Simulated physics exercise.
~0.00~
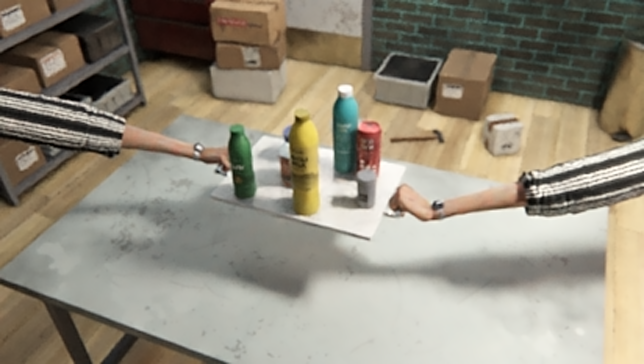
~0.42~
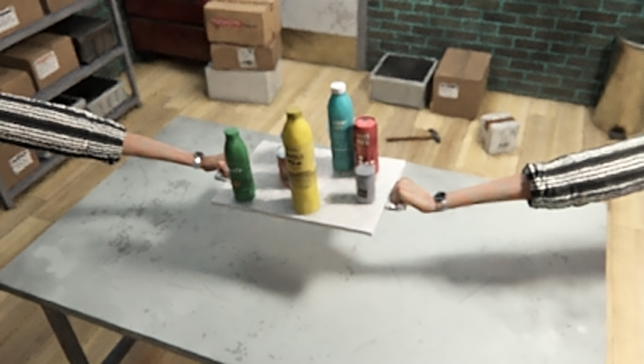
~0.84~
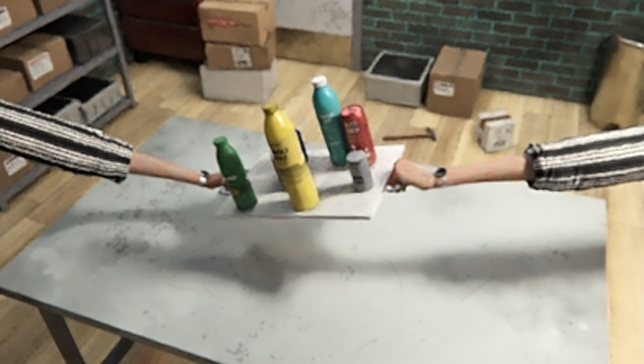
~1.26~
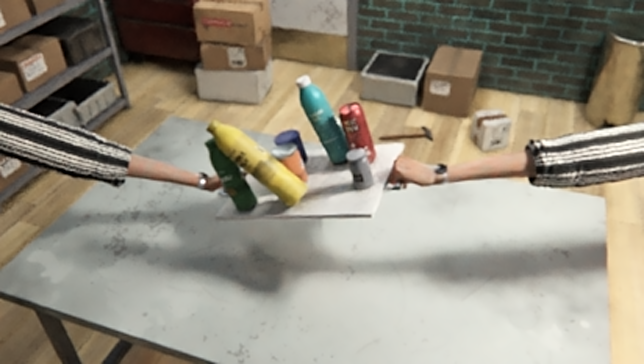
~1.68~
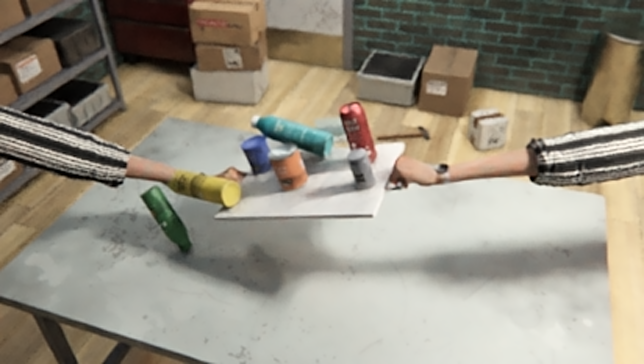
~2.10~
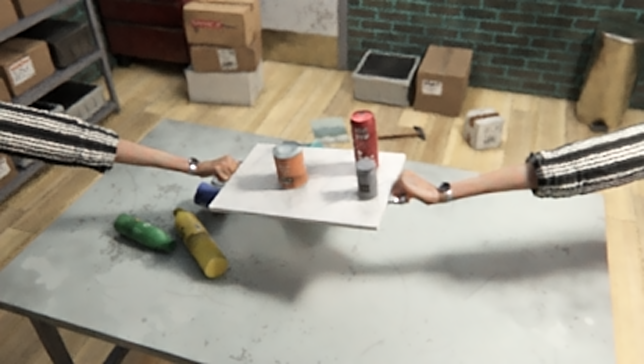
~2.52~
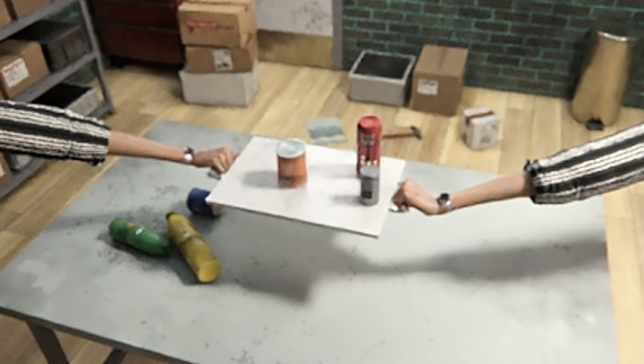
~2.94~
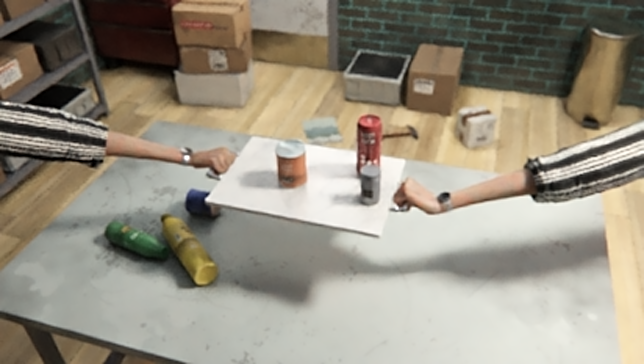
Two hands in black-and-white striped sleeves hold a flat white tray over a grey table in a storeroom with shelves, boxes and a brick wall, seen from slightly above. On it stand a green bottle at the left, a tall yellow bottle, a turquoise bottle, a blue tin, an orange tin, a red can and a small grey shaker. The tray tips down to the left, and the bottles lean and topple. The green bottle drops off first, then the yellow bottle and blue tin, and finally the turquoise bottle. The hands level the tray, leaving the orange tin, red can and shaker standing, while the green and yellow bottles and blue tin lie on the table.
